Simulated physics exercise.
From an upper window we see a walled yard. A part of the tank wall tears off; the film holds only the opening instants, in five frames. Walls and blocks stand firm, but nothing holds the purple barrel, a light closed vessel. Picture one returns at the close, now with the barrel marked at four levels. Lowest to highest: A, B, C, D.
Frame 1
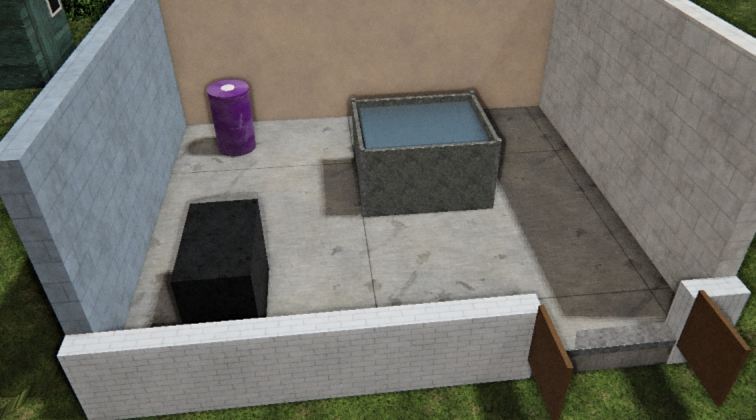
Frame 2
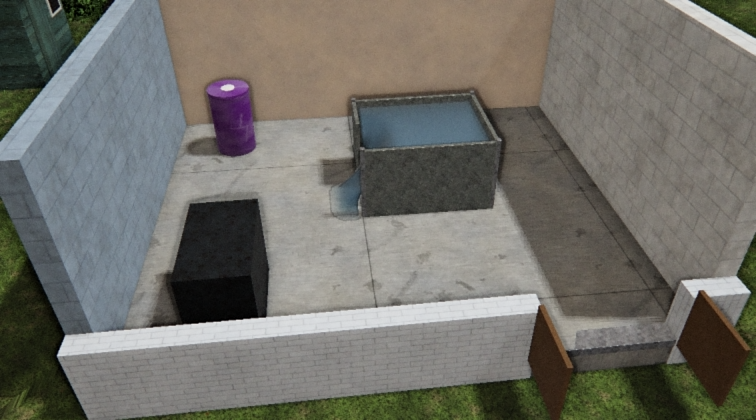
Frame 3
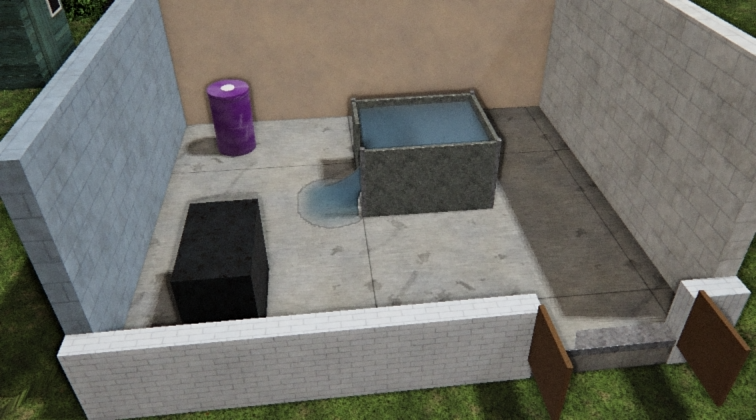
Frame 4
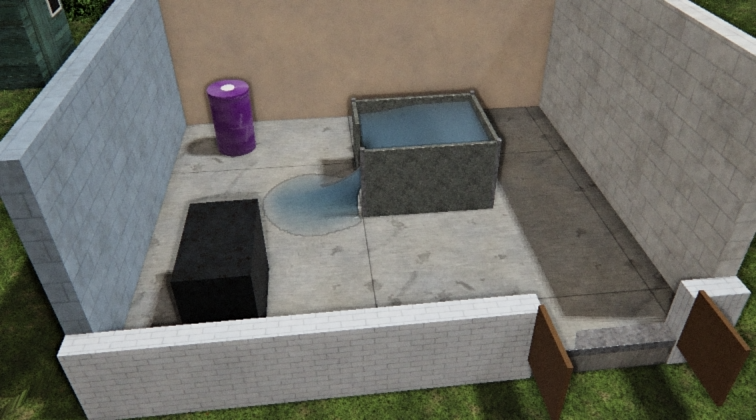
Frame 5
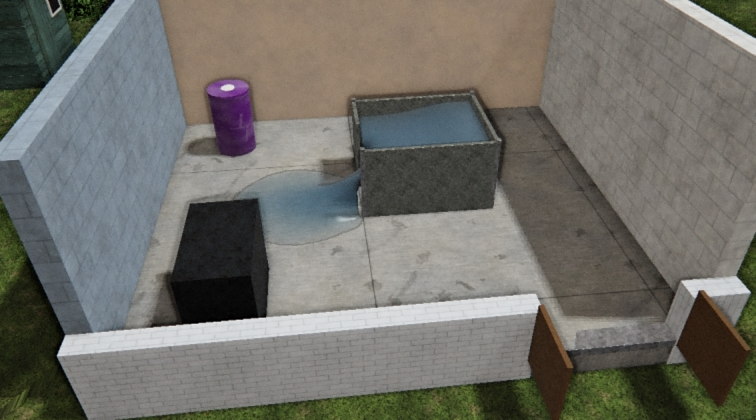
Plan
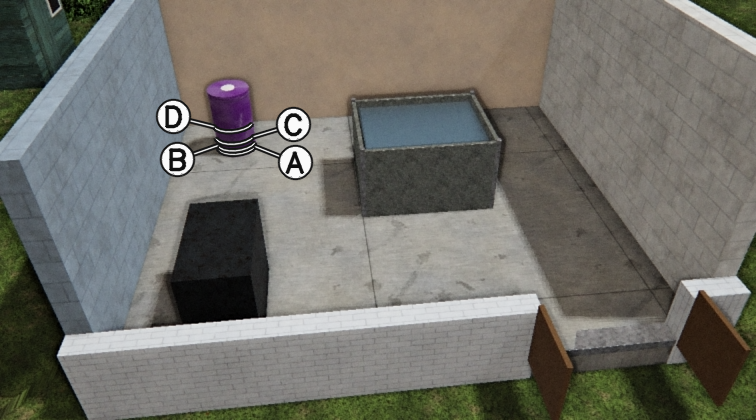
Water pours from the left side of a stone tank and spreads across the walled yard's floor.
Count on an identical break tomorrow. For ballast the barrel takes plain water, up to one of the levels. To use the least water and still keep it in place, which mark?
Level C.
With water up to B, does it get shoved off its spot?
Yes.
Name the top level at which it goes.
It is B.
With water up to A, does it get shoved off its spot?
Yes.
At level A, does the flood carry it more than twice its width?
Yes, it does.
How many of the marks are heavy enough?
Two of the four.
On the marked copy, A at (235, 154); B at (235, 150); C at (233, 144); D at (231, 131); from the bottom up A, B, C, D.
For level A, it is pushed about 7 times its own width away.
For level B, it is pushed about twice its own width away.
For level C, it does not move.
For level D, it does not move.
